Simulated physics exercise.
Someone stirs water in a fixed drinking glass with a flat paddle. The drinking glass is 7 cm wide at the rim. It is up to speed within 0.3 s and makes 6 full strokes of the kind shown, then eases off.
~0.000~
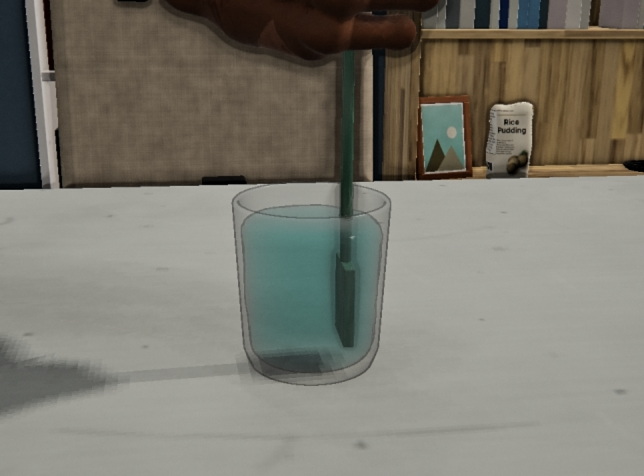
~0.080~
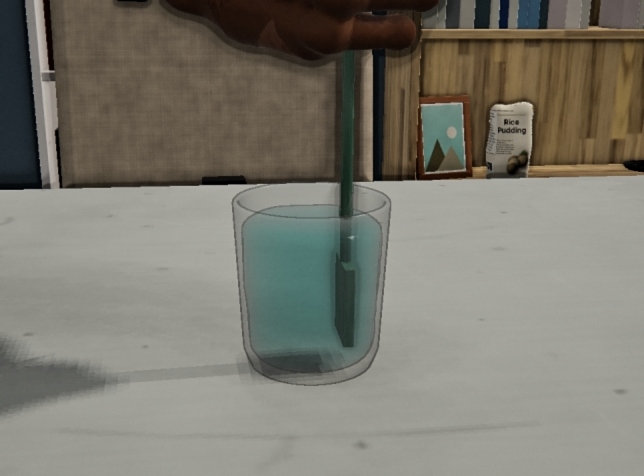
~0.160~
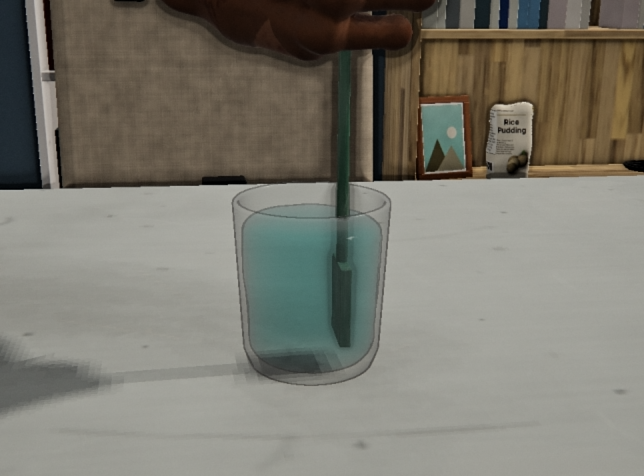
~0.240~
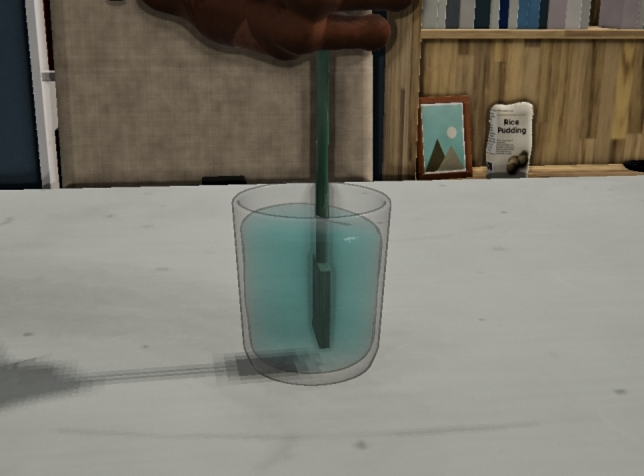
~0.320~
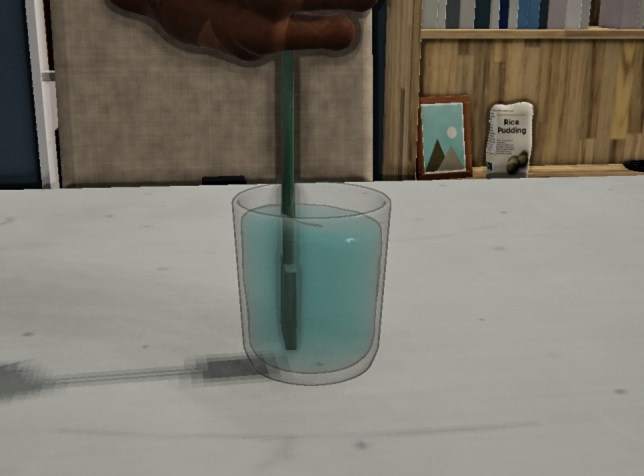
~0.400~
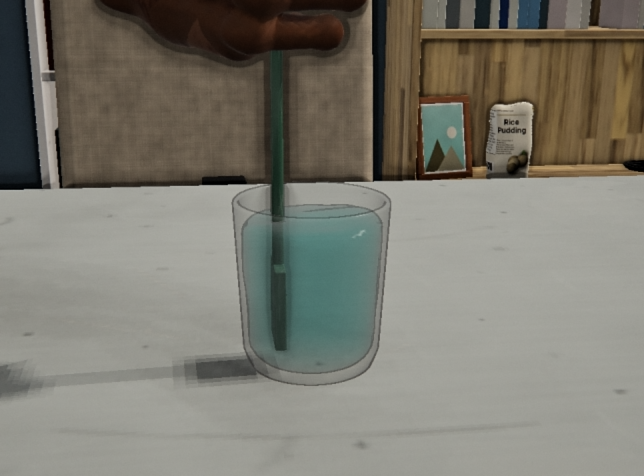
At the start, a hand holds a dark green stirrer upright near the right side of a clear glass of blue-green liquid on a pale tabletop, barely moving. The hand then draws it left through the liquid to the glass's left side, while the surface tilts slightly and the glass stays put.
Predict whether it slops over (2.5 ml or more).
This drinking glass stays dry outside.
By 1.09 s 0 ml is over the rim.
By 1.78 s 0 ml is over the rim.
By 2.47 s 0 ml is over the rim.
By 3.16 s 0 ml is over the rim.
At rest 0 ml is over the rim.
